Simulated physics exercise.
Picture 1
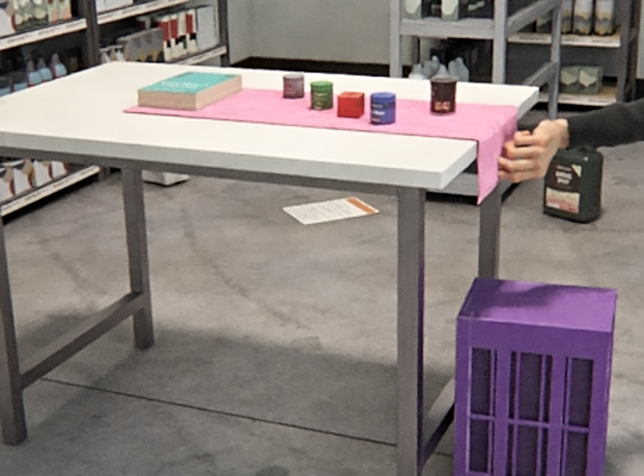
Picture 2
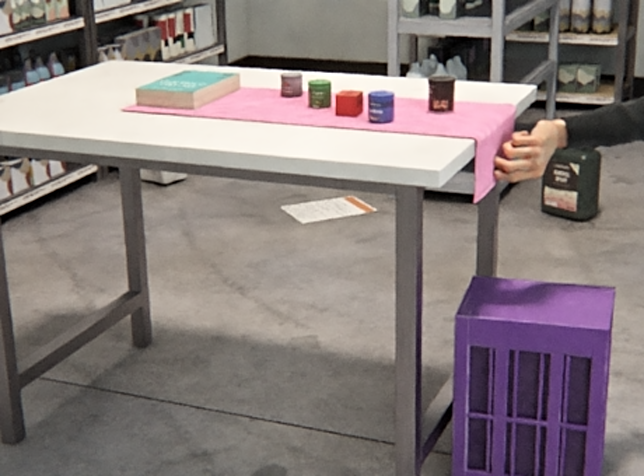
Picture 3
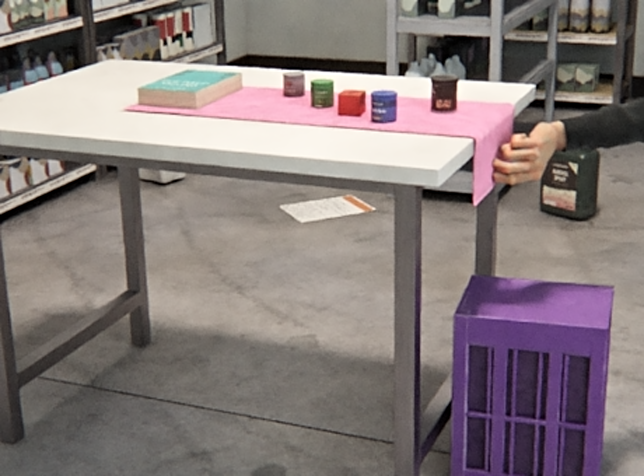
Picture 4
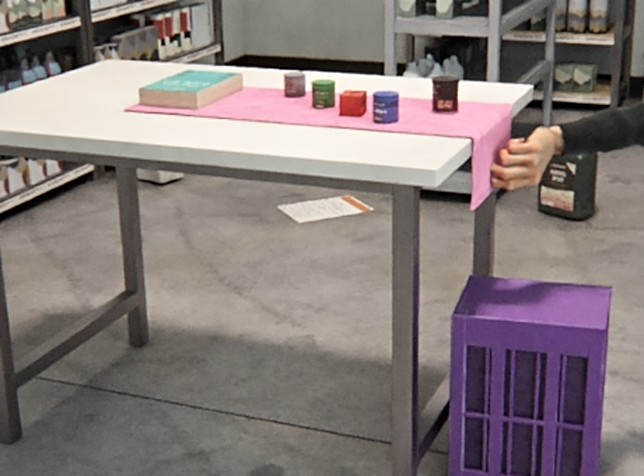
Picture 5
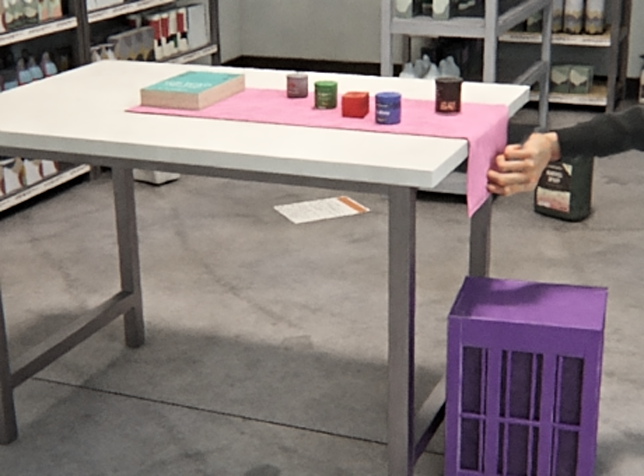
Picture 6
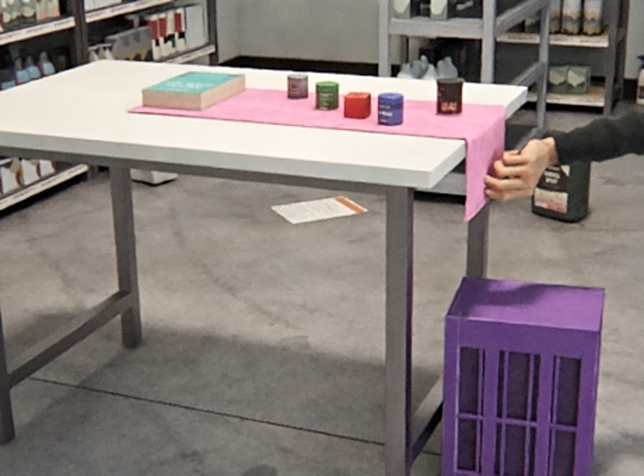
Hand at right slowly drawing down the end of a pink cloth, small coloured pots and a book shifting slightly rightward on a white table.
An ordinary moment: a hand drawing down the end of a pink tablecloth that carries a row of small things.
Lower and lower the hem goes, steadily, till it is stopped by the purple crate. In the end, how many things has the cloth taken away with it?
Two things are going to come down.
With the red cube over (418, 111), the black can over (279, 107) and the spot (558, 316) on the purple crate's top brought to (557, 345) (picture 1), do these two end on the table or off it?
As for the red cube, it leaves the top; as for the black can, it stays in place.
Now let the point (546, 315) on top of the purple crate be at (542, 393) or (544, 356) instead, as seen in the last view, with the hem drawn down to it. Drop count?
Over the edge: 4, then 3.
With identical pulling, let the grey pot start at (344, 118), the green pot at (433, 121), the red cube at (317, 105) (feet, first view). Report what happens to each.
Outcome: The grey pot is still in place, the green pot is gone, the red cube is still in place.
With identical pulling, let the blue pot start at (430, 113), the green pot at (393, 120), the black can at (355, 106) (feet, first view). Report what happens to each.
Each in turn: The blue pot goes down, the green pot goes down, the black can stays aloft.
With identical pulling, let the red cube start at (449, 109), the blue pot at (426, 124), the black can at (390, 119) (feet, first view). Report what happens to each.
As for the red cube, it goes off; the blue pot goes off; the black can goes off.
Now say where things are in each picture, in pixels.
The first picture shows hem (477, 205); black can (444, 79); blue pot (383, 94); red cube (351, 94); green pot (322, 83); grey pot (293, 75); top of the crate (558, 316).
The second picture shows hem (473, 204); black can (441, 78).
The third picture shows hem (475, 207); blue pot (385, 92).
The fourth picture shows hem (470, 211); red cube (353, 92); top of the crate (553, 314).
The fifth picture shows hem (469, 219); green pot (326, 82).
The sixth picture shows hem (463, 223); black can (450, 80); blue pot (391, 95); red cube (357, 94); green pot (327, 83); grey pot (298, 75).
Soon after, hem near (485, 242); all still up.
After that, hem near (485, 281); black can gone.
And then, hem on the crate; black can and blue pot gone.
In the end, hem on the crate; black can and blue pot gone. Over the edge go two.
